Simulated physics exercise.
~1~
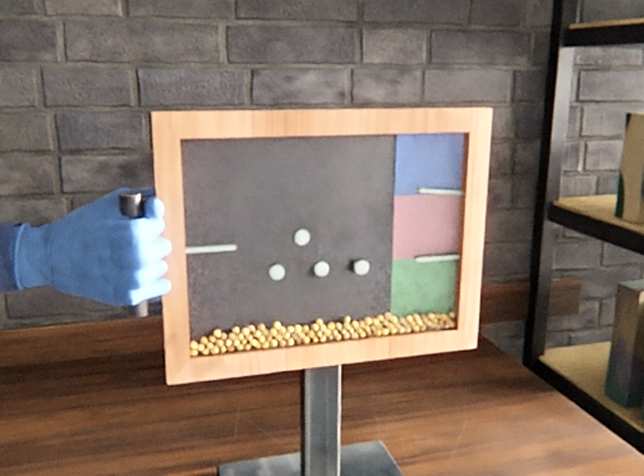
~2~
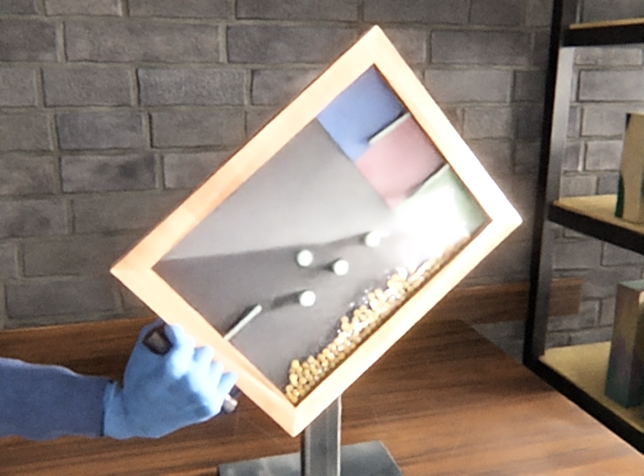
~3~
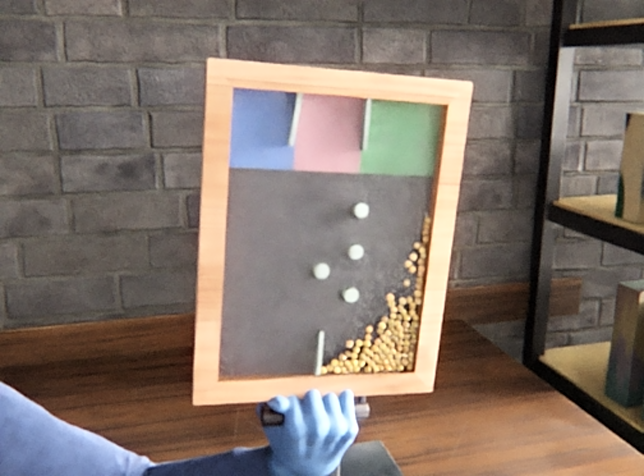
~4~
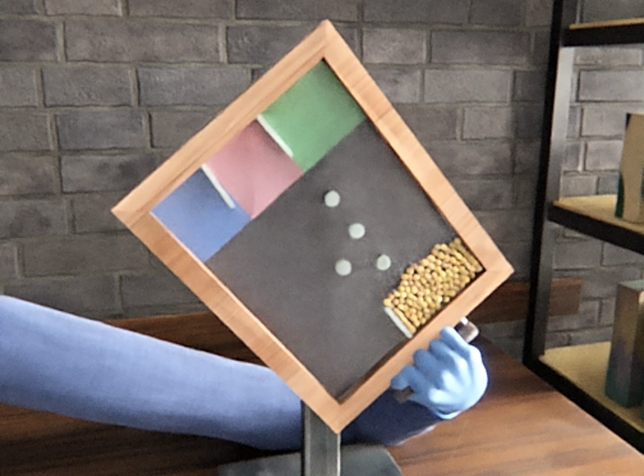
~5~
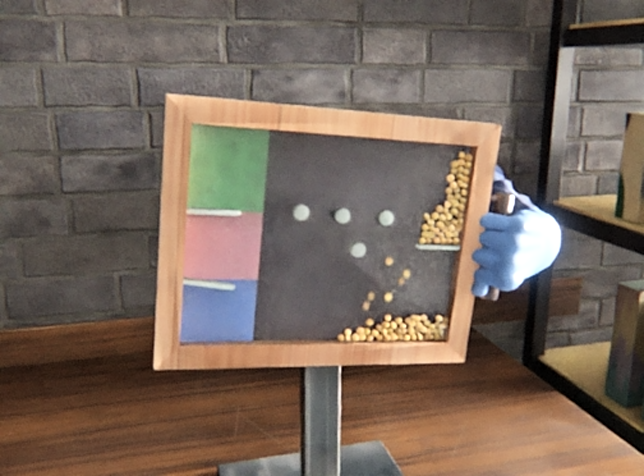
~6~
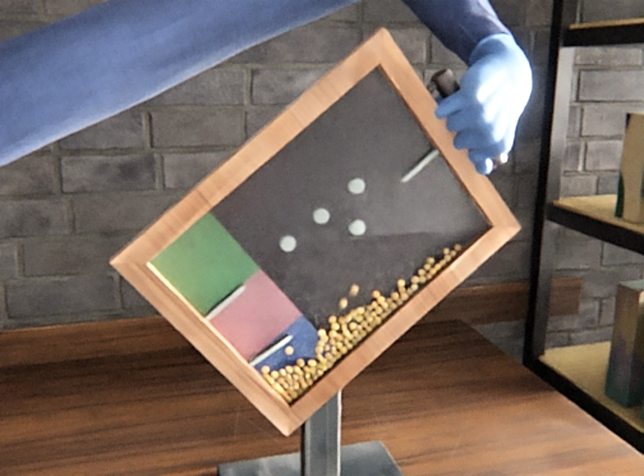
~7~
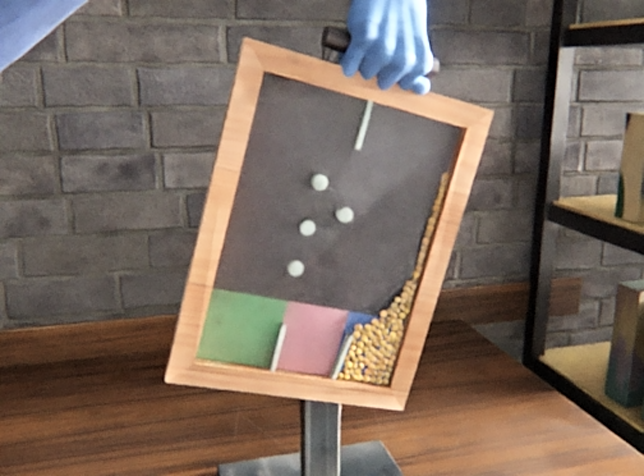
A gloved hand turns a framed box anticlockwise until pale beads mostly fill the blue pocket.
